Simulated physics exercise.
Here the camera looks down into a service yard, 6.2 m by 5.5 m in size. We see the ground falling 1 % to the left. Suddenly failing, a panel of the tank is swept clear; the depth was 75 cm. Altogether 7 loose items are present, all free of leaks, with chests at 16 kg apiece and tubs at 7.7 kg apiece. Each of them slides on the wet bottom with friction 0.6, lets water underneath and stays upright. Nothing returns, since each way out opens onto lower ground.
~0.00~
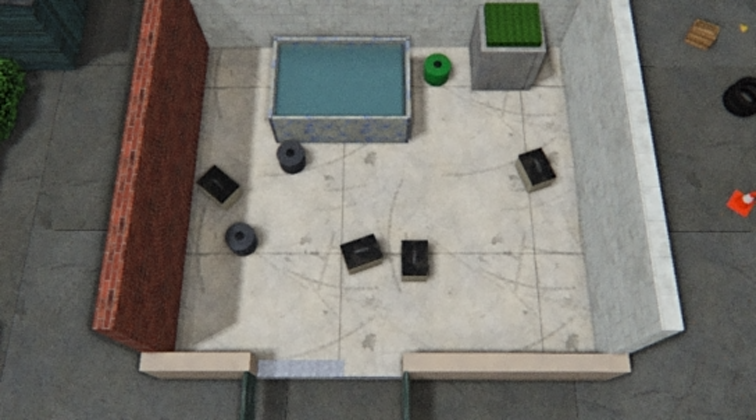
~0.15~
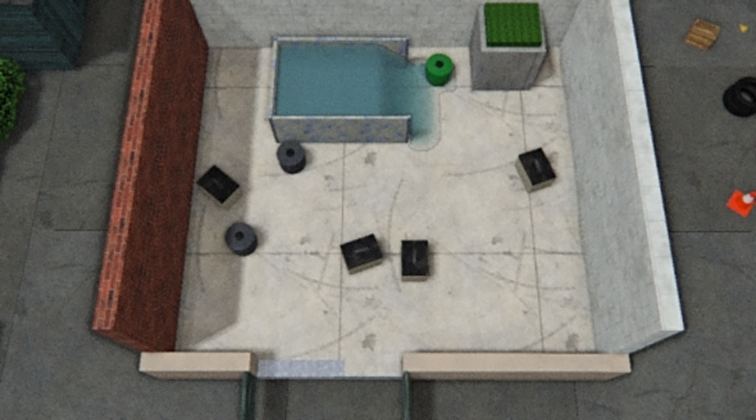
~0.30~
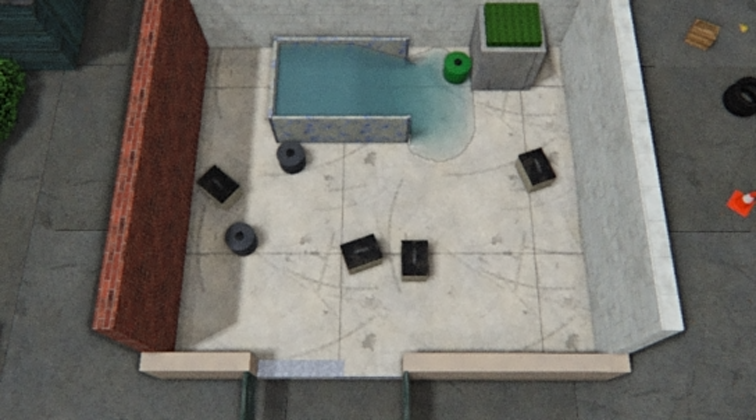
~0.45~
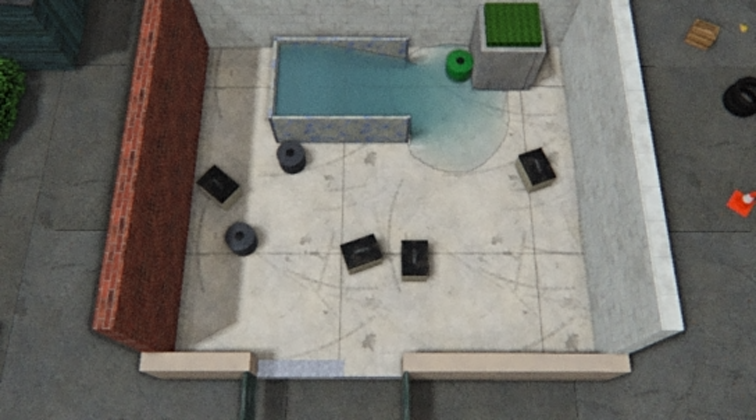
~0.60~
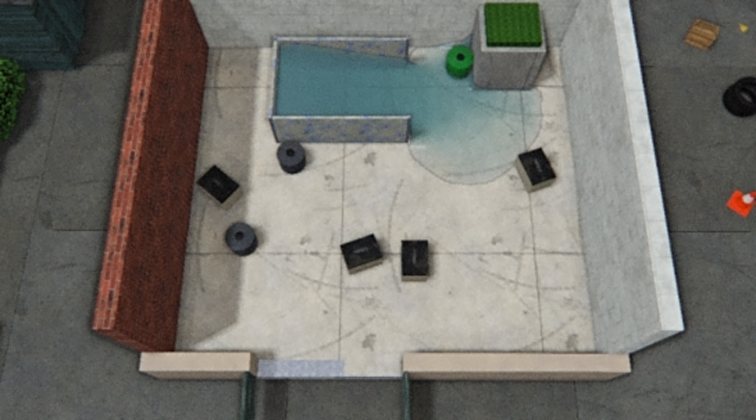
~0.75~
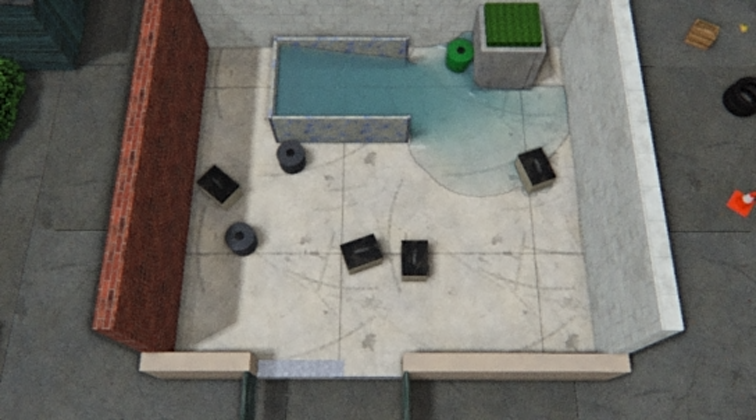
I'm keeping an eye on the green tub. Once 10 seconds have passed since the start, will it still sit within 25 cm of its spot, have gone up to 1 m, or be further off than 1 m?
My money says it makes a small move.
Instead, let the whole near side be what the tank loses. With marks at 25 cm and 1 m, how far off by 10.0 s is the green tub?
Note: Green tub unmoved.
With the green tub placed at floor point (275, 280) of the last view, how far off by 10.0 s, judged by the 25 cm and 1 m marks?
In the end it is hauled off.
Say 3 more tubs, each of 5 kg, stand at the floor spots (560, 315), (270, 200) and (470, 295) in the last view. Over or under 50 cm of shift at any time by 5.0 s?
In that order: More, less, over.
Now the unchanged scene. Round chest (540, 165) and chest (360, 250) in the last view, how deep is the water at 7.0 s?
Depths: Near 14 cm, then near 8 cm.
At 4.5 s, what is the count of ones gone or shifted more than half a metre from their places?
2.
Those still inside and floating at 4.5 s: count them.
At that point I count 1.
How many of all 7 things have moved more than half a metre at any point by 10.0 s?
Answer: 7.
After 2.0 s the green tub is near (417, 39), 0.5 m from its start, afloat; 0 of 7 are out; 2 afloat.
After 4.5 s the green tub is near (416, 45), 0.5 m from its start, afloat; 0 of 7 are out; 1 afloat.
After 7.0 s the green tub is near (416, 45), 0.5 m from its start, afloat; 0 of 7 are out; 6 afloat.
After 10.0 s the green tub is near (416, 46), 0.5 m from its start, aground; 0 of 7 are out; 6 afloat.
